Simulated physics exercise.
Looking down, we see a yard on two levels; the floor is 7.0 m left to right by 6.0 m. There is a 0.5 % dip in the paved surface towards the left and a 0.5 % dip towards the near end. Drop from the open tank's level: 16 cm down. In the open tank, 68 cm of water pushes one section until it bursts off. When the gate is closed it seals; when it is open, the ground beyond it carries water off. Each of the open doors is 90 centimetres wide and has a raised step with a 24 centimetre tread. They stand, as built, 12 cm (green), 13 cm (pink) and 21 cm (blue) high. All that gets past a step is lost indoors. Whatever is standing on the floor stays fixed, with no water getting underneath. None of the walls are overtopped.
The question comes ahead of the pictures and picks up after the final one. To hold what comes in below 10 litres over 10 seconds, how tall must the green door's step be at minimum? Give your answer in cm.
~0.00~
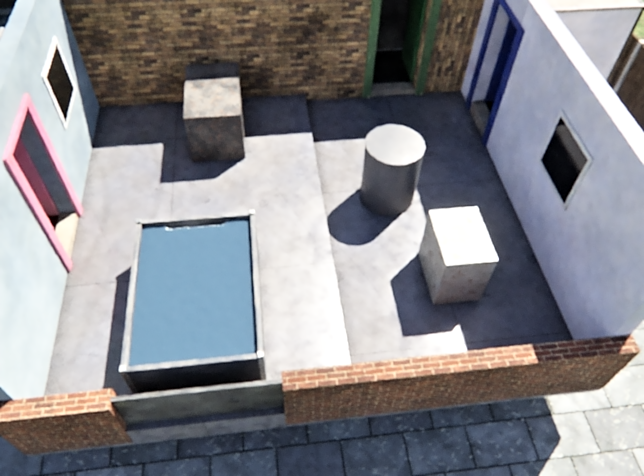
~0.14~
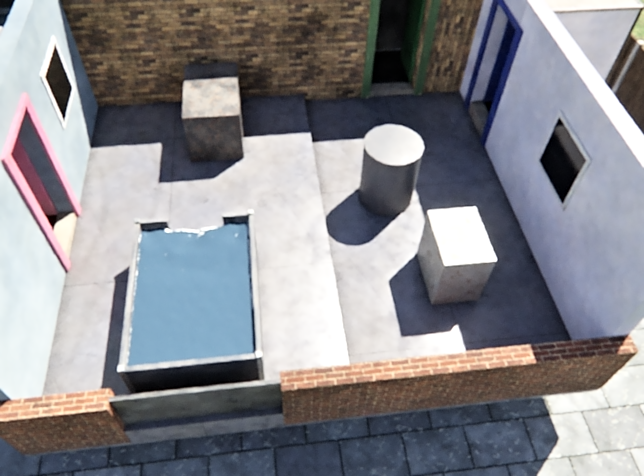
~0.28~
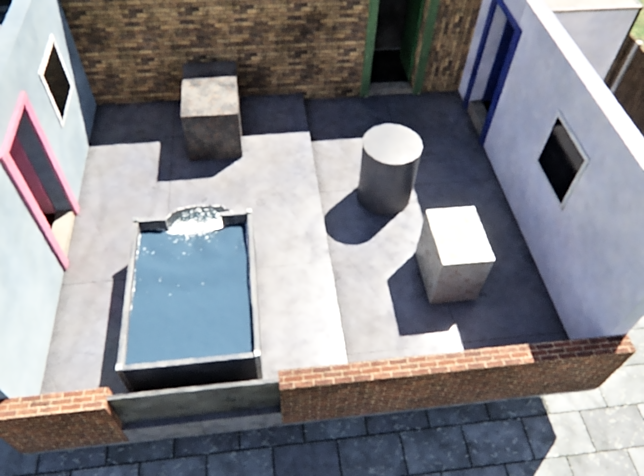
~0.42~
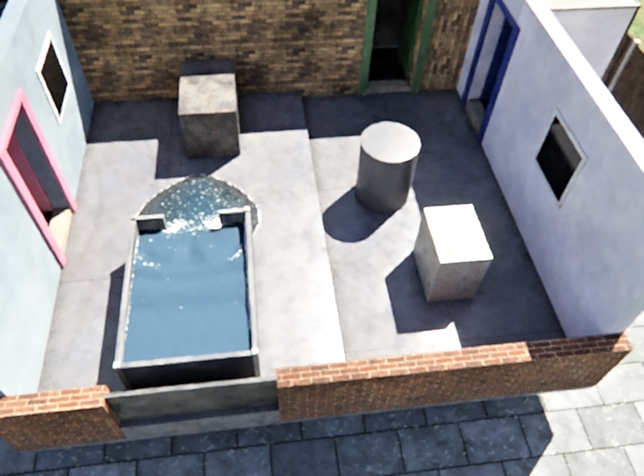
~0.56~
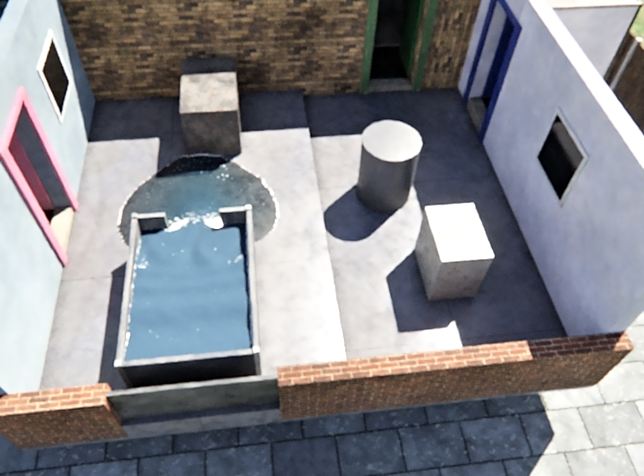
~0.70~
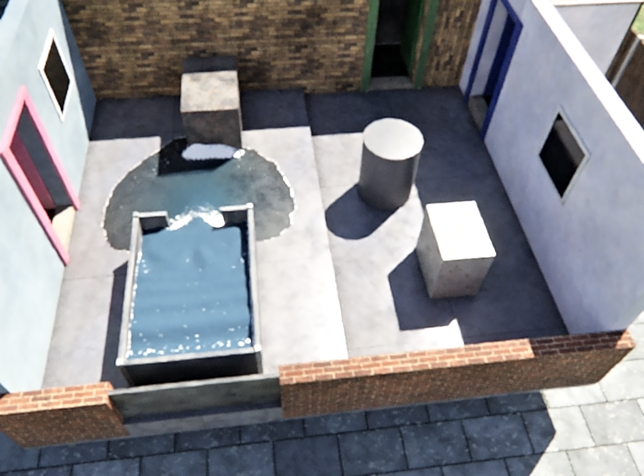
About 8 cm.
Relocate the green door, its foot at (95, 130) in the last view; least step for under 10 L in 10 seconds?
Roughly 22 cm.
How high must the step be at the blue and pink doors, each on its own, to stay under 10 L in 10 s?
Close to 11.0 cm (blue) and close to 6.5 cm (pink).
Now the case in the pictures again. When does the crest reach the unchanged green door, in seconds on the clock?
Near 6.5 seconds.
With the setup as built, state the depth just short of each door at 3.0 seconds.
In cm: Green 10, pink 2, blue 0.
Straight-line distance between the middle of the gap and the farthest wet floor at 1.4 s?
Around 3.8 m from the gap.
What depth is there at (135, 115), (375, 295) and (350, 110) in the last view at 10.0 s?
7, 3 and 6 cm, respectively.
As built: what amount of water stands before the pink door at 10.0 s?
Lab note: Depth approx. 7.5 cm.
After 1.4 s water covers 25 % of the floor, deepest (36 cm) near (204, 237); it has not reached the green door.
After 3.0 s water covers 45 % of the floor, deepest (26 cm) near (96, 107); 10 cm at the green door, 0 litres in over its 12 cm step.
After 10.0 s water covers 90 % of the floor, deepest (13 cm) near (83, 410); 6 cm at the green door, 0 litres in over its 12 cm step.
At the green door as built, the water arrived by 2.3 s and peaked near 12 cm at 6.4 s.
Run again over the same 10 s with other heights there, 16 litres in over 7 cm, 4 litres over 9 cm. The limit of 10 litres is kept from about 8 cm up.
